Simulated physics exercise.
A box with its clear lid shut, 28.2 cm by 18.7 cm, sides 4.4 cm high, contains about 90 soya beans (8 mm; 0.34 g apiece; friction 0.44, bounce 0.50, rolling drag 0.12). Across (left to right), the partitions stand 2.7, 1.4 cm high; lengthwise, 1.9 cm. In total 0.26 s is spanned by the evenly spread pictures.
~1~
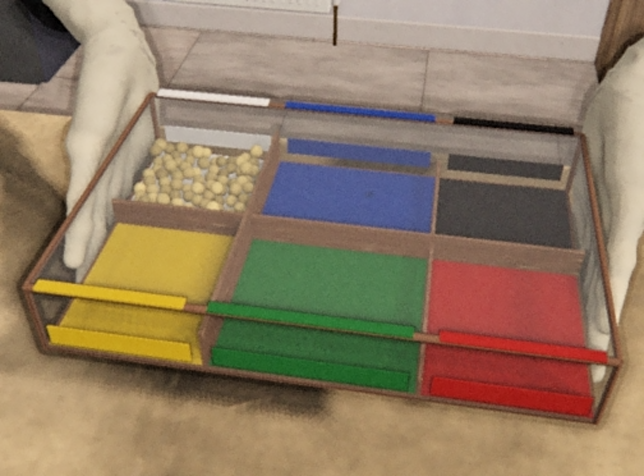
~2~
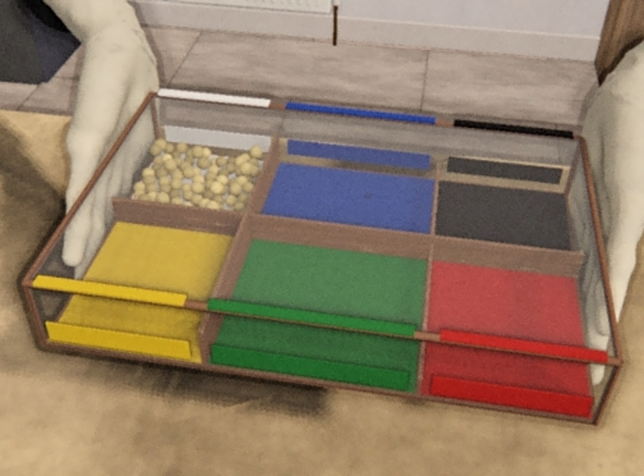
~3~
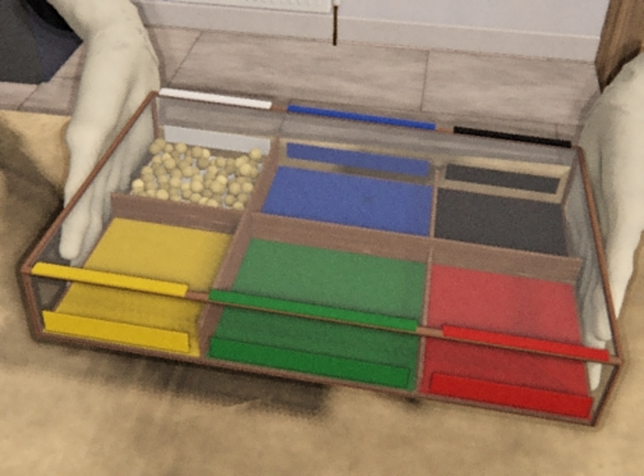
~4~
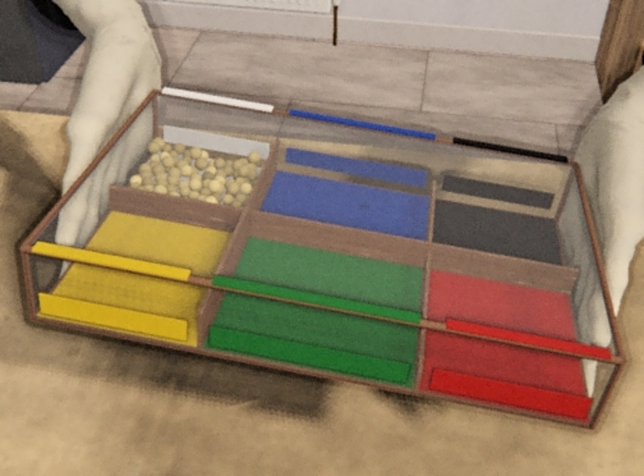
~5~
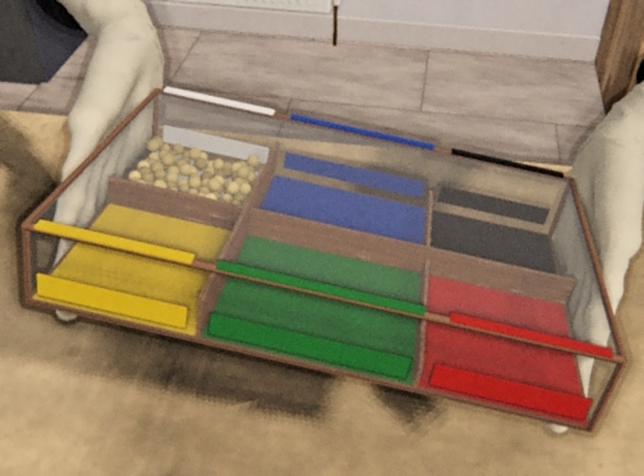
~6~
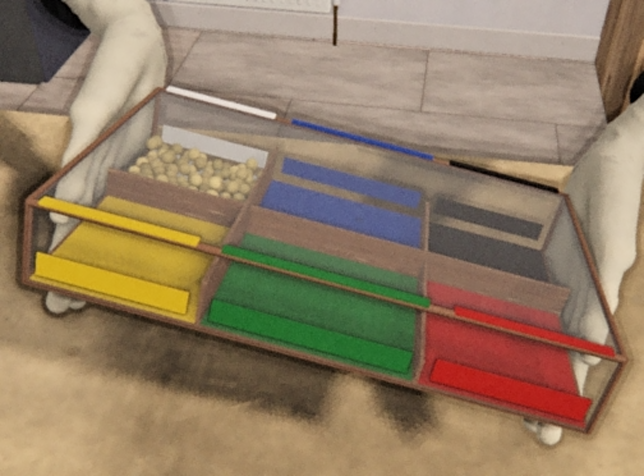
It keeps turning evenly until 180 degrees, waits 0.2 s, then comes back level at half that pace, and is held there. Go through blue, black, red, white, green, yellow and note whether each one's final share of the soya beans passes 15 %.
Blue stays at or below it, black passes it, red stays at or below it, white passes it, green stays at or below it, yellow stays at or below it.
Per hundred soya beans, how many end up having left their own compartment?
Fraction outside starting compartment: Around 60 %.
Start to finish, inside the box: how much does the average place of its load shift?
By the end it sits about 13.0 cm from where it began.
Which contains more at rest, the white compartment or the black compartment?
Comparing the two, more of the load settles in the black compartment.
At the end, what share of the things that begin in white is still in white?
It comes to around 40 per cent.
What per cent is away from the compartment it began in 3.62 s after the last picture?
Around 50 %.
Then, 1.97 s after the last picture, tilt 180 degrees; blue 20 %, black 25 %, white 60 %; middle of all pieces near (194, 232).
Then, 3.62 s after the last picture, tilt 119 degrees; blue 25 %, black 25 %, white 50 %; middle of all pieces near (251, 265).
Then, 5.13 s after the last picture, tilt 54 degrees; black 60 %, white 40 %; middle of all pieces near (364, 262).
Then, 6.58 s after the last picture, tilt 0 degrees; black 60 %, white 40 %; middle of all pieces near (400, 171).
In the end, blue 0 %, black 60 %, red 0 %, white 40 %, green 0 %, yellow 0 %.
